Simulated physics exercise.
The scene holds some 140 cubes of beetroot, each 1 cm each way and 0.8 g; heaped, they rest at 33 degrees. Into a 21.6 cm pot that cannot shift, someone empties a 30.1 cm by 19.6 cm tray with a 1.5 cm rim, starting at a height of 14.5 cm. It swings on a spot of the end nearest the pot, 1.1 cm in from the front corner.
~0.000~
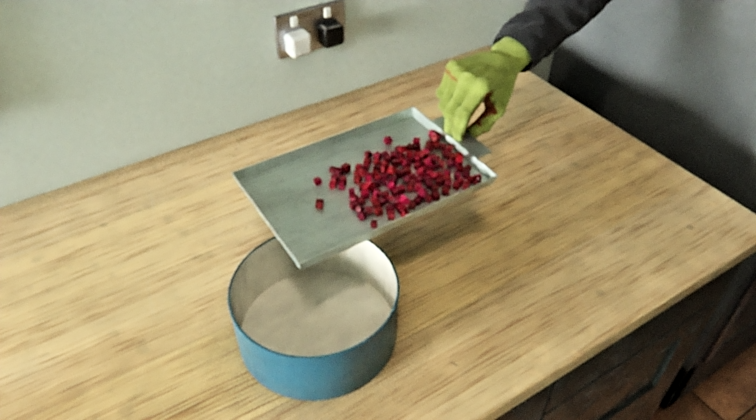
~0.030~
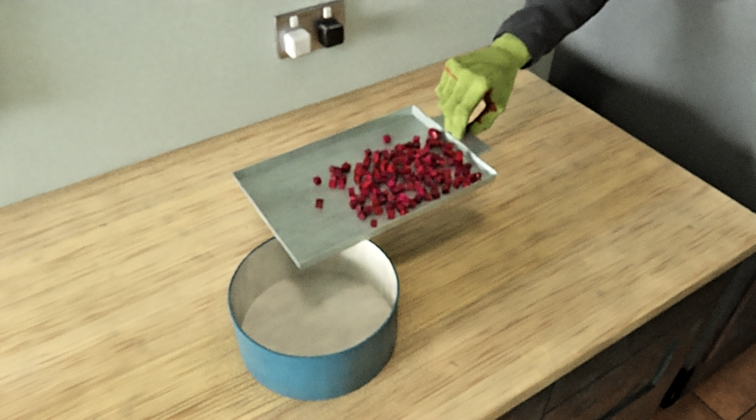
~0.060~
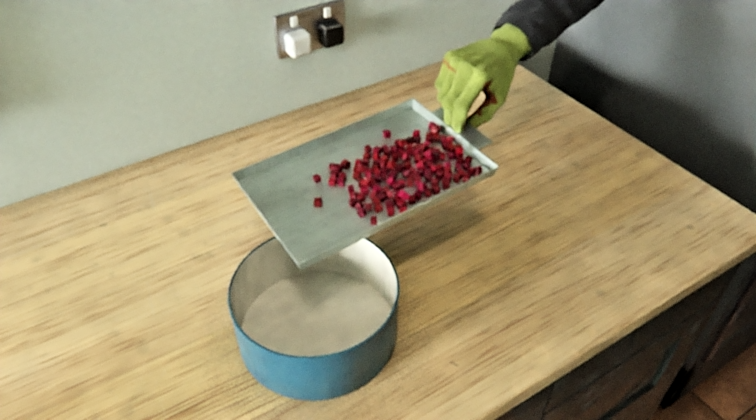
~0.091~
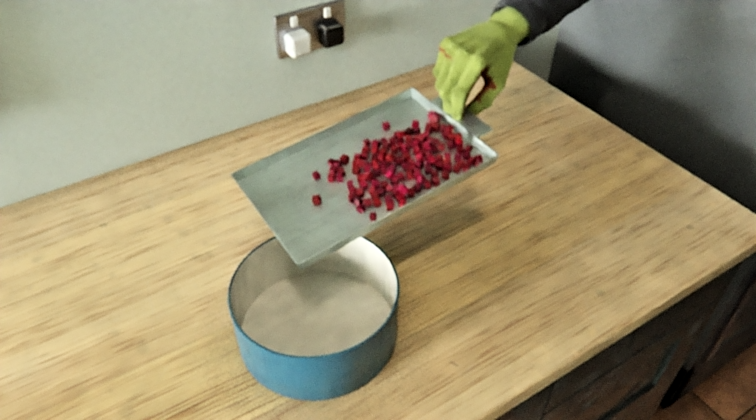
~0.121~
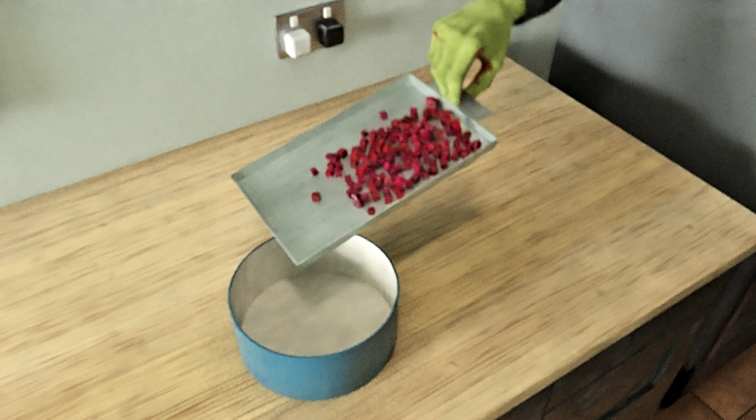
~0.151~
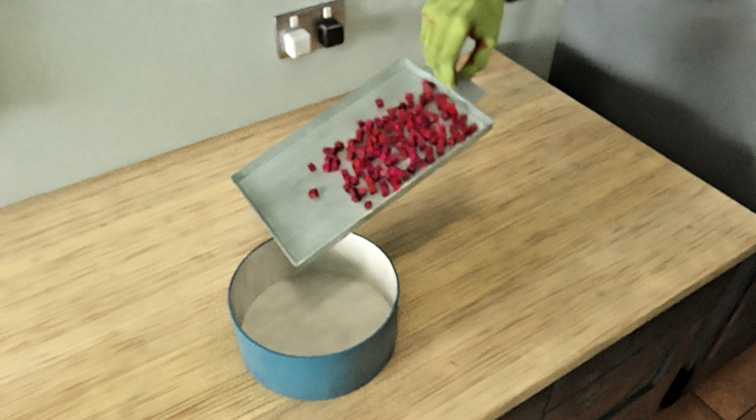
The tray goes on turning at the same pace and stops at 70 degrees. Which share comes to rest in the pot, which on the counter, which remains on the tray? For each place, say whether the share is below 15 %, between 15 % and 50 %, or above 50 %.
Pot: A middle portion, counter: The main portion, left on the tray: A small portion.
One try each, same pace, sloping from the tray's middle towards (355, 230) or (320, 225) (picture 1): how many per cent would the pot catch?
55 and 55 %.
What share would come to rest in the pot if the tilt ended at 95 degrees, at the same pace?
Near 20 %, then.
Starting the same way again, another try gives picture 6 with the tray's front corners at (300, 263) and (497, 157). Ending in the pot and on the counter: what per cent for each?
In the pot: 75 per cent; on the counter: 15 per cent.
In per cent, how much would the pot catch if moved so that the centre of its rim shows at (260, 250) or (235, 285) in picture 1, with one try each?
About 85 and 90 per cent.
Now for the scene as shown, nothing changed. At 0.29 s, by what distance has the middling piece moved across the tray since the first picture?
0 cm.
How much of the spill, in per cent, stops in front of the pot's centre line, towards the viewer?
Some 10 per cent.
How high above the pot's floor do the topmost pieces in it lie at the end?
Measured height: Approx. 1.5 cm.
Then, at 0.29 s, tilt 48 degrees; the tray holds 100 %, the pot 0 %.
After 0.38 s, tilt 65 degrees; the tray holds 100 %, the pot 0 %.
After 0.61 s, tilt 70 degrees; the tray holds 5 %, the pot 25 %.
In the end, at 1.9 s, pot 25 %, counter 70 %, tray 0 %.
